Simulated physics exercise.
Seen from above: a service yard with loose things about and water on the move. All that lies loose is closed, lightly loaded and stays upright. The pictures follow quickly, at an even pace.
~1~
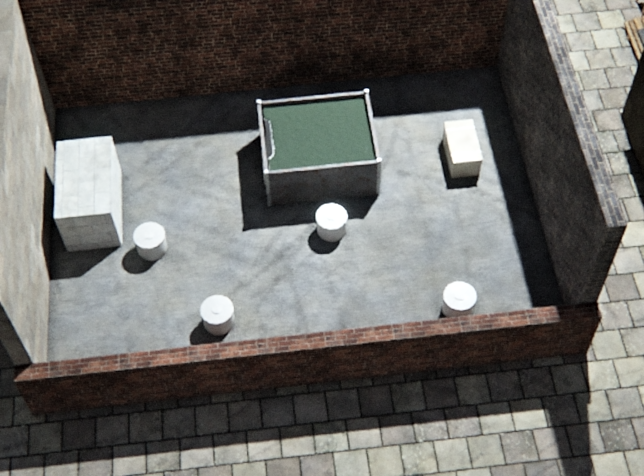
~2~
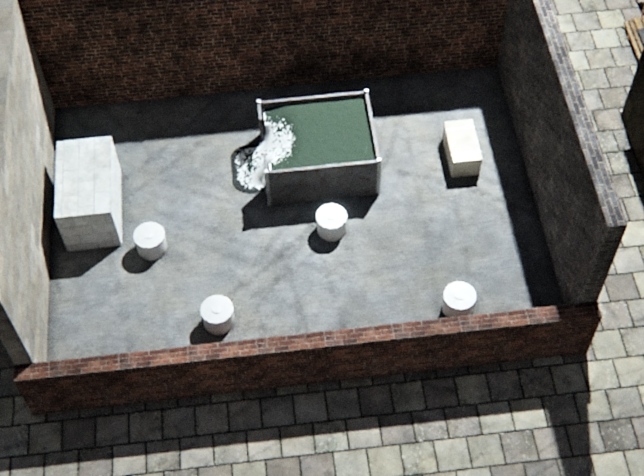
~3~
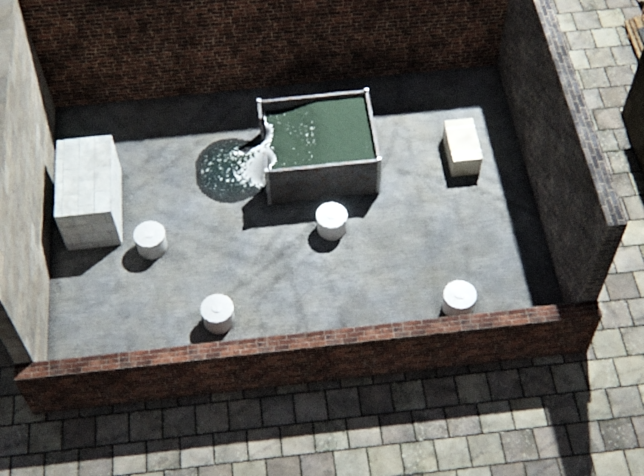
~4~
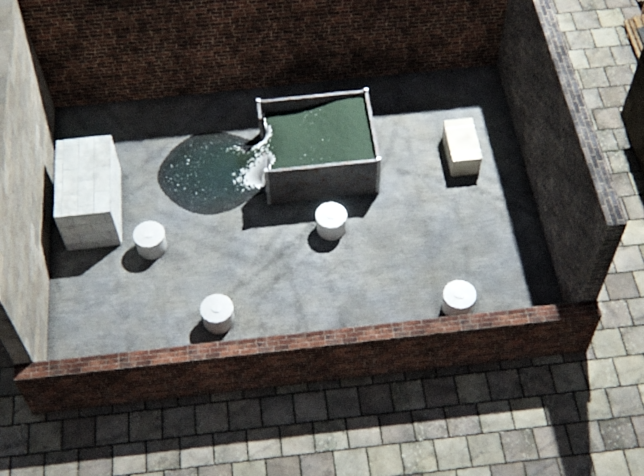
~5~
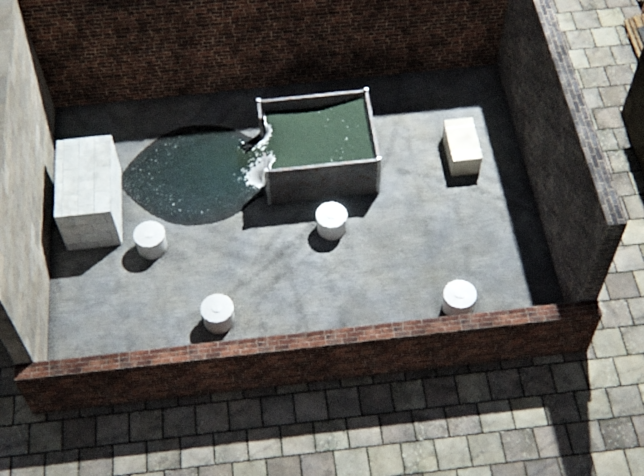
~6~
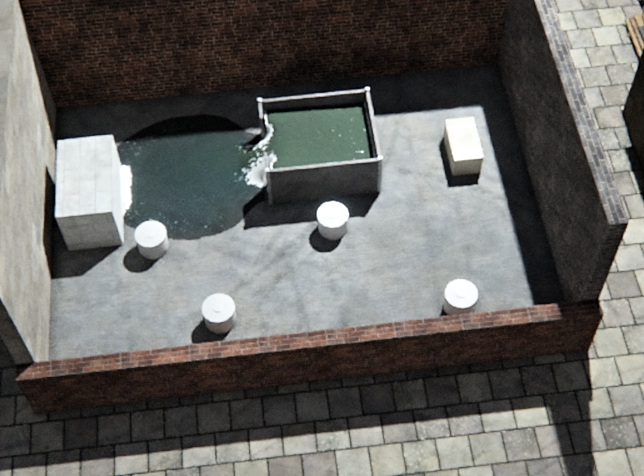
Water burst from the left side of a raised tank of green water in a walled yard, then spread leftward across the floor to a large pale block, while the white tubs stayed put.
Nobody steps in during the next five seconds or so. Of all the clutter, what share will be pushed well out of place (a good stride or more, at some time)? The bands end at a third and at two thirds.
Share: Not even a third.
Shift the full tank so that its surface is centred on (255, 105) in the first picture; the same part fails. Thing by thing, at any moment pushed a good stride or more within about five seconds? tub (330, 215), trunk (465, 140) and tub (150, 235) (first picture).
In turn: Under that, never so far, yes.
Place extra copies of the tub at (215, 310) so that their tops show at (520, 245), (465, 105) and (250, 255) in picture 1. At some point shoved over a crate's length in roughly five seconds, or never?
In that order: Never so far, not that far, less than that.
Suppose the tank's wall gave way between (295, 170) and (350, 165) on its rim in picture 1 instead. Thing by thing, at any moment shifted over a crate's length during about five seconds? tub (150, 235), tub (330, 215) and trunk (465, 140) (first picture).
In that order: Not that far, shifted that much, under that.
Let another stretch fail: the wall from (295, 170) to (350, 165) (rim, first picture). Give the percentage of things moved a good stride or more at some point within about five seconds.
I make it 60 per cent.
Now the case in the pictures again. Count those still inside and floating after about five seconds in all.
1 of them.
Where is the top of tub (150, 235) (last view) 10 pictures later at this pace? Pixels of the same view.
Near (118, 332).
A moment on, 0 of 5 are well off their spots; 0 afloat.
Next, 1 of 5 are well off their spots; 0 afloat.
Later, 1 of 5 are well off their spots; 1 afloat.
In the end, 1 of 5 are well off their spots, and 1 have been at some point; 1 afloat.
